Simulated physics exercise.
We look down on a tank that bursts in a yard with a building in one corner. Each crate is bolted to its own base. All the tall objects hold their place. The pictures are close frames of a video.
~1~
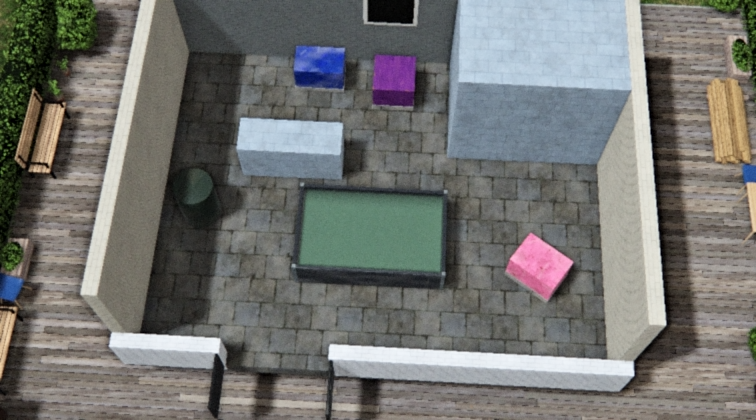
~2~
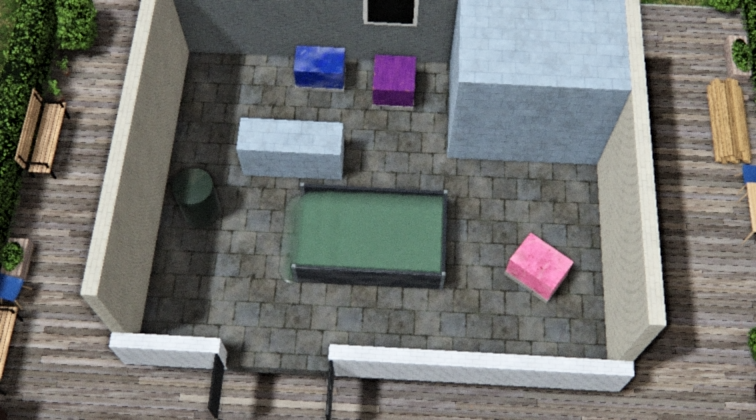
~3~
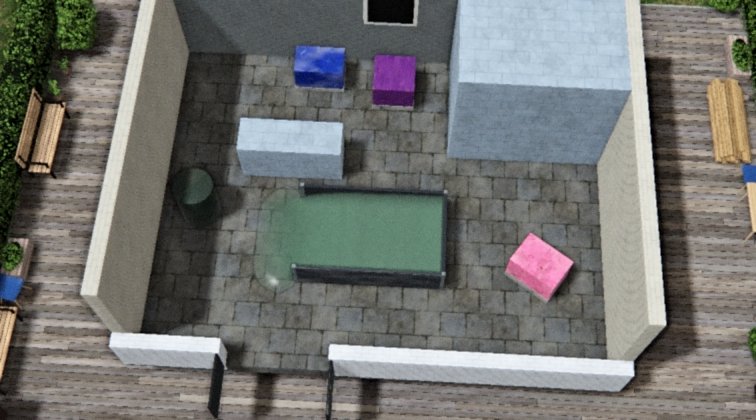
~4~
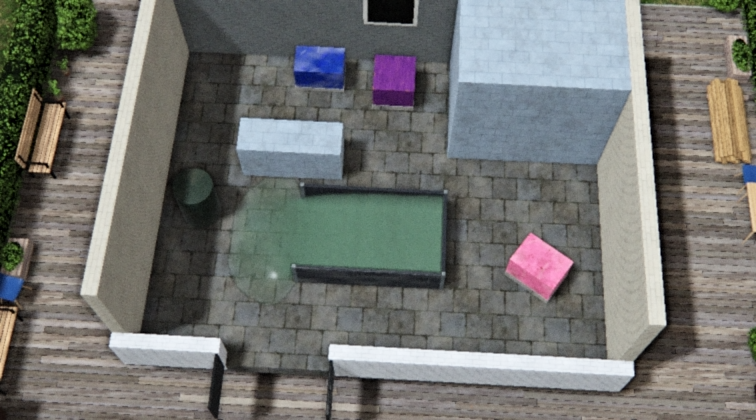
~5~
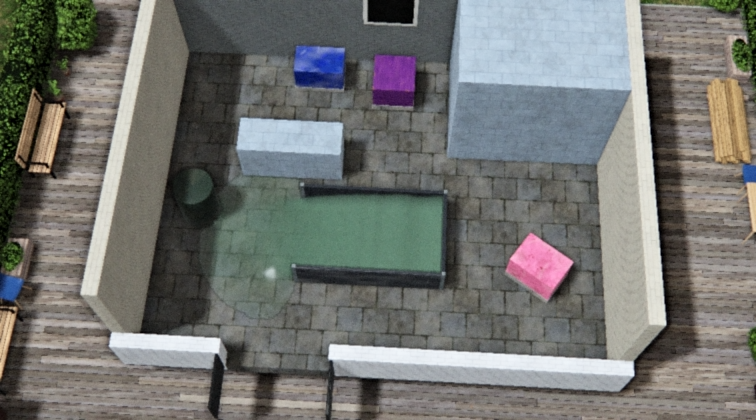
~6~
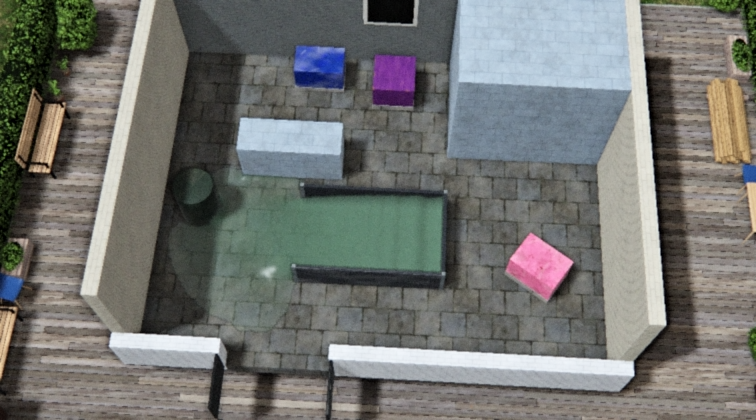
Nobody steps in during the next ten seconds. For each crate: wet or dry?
One by one: The pink crate stays dry; the purple crate stays dry; the blue crate gets wet.
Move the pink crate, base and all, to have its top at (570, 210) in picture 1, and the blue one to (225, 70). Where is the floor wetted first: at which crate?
That is the blue crate.
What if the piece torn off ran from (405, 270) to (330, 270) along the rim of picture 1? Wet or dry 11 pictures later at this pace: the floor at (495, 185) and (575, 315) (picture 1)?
In turn: No water, flooded.
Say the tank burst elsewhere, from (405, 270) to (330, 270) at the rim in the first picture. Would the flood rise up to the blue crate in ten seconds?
Then: The blue crate is spared.
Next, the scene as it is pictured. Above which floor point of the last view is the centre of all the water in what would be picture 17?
Near (272, 240).
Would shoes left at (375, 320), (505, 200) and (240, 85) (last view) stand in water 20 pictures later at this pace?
As listed: Dry, free of water, awash.
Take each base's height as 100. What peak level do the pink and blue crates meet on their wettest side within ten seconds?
About 60 and 200 per cent.
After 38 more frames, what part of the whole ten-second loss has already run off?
Near 50 in a hundred.
A moment on, water covers 25 % of the floor; the pink crate not reached, the purple crate not reached, the blue crate not reached.
Next, water covers 30 % of the floor; the pink crate not reached, the purple crate not reached, the blue crate not reached.
Then, water covers 40 % of the floor; the pink crate not reached, the purple crate not reached, the blue crate water round its plinth.
Later, water covers 70 % of the floor; the pink crate water round its plinth, the purple crate water round its plinth, the blue crate water round its plinth.
In the end, water covers 95 % of the floor; the pink crate stayed above the water, the purple crate stayed above the water, the blue crate was topped.
